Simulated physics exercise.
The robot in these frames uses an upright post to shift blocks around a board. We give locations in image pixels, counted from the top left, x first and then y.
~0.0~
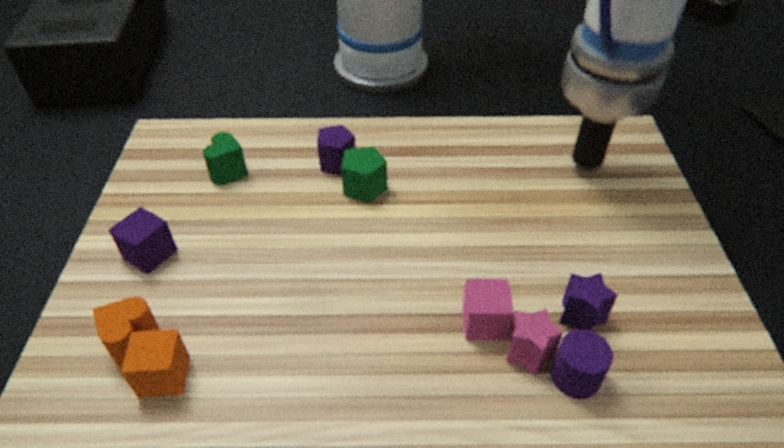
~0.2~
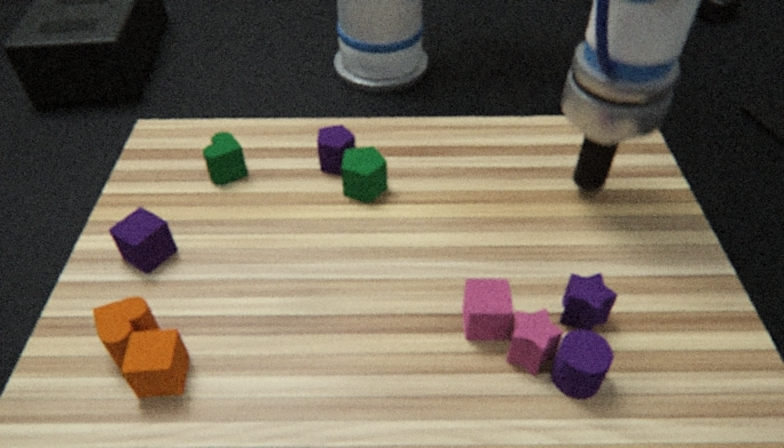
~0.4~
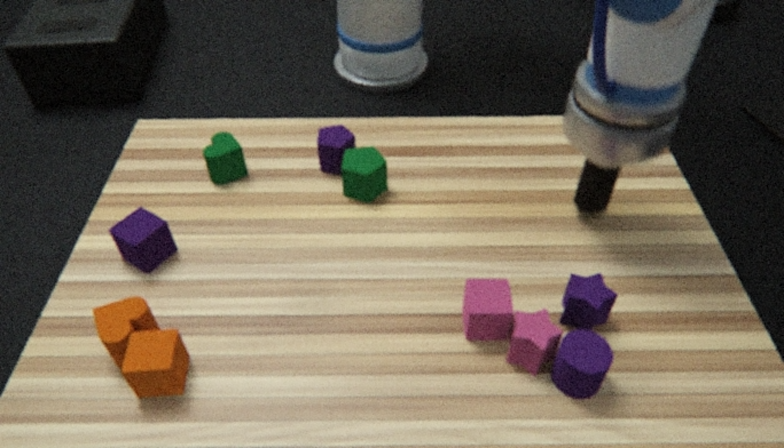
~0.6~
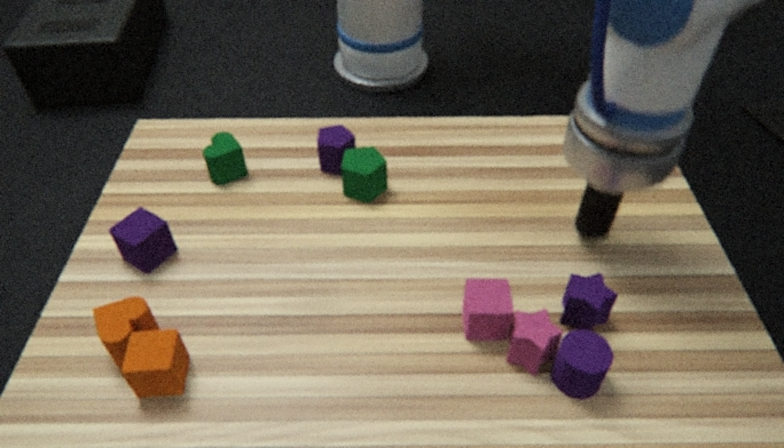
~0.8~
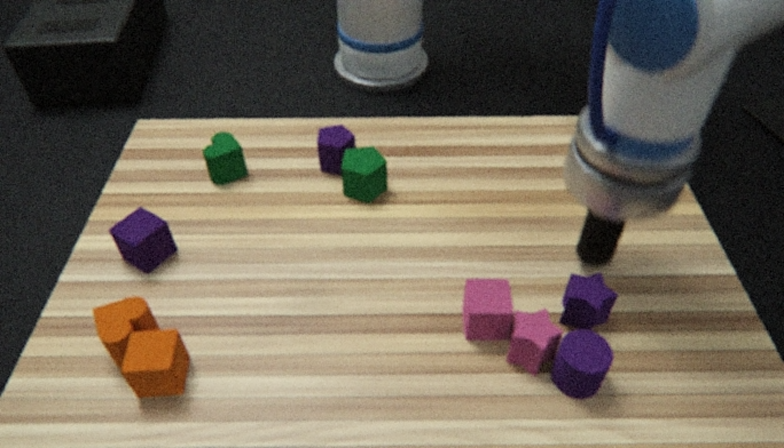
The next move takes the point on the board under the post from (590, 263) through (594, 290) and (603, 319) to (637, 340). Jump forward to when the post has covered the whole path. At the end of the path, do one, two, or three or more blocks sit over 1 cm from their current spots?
The number is one.
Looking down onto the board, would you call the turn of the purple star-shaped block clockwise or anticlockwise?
Looking down, it rotates clockwise.
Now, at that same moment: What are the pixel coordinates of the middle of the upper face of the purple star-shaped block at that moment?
In the picture, that point is around (587, 312).
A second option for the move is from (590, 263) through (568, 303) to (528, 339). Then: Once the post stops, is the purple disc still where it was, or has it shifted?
At the moment the path ends, the purple disc no longer stands where it did.
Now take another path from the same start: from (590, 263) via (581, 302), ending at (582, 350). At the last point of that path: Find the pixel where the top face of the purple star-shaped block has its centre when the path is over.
I'd place it at (594, 357), taking the centre of its top.
On the path given first. Halfway along, post (600, 296); purple star-shaped block (585, 304), turned 25° clockwise.
At the end, post (642, 330); purple disc unmoved; purple star-shaped block (587, 312), turned 65° clockwise.
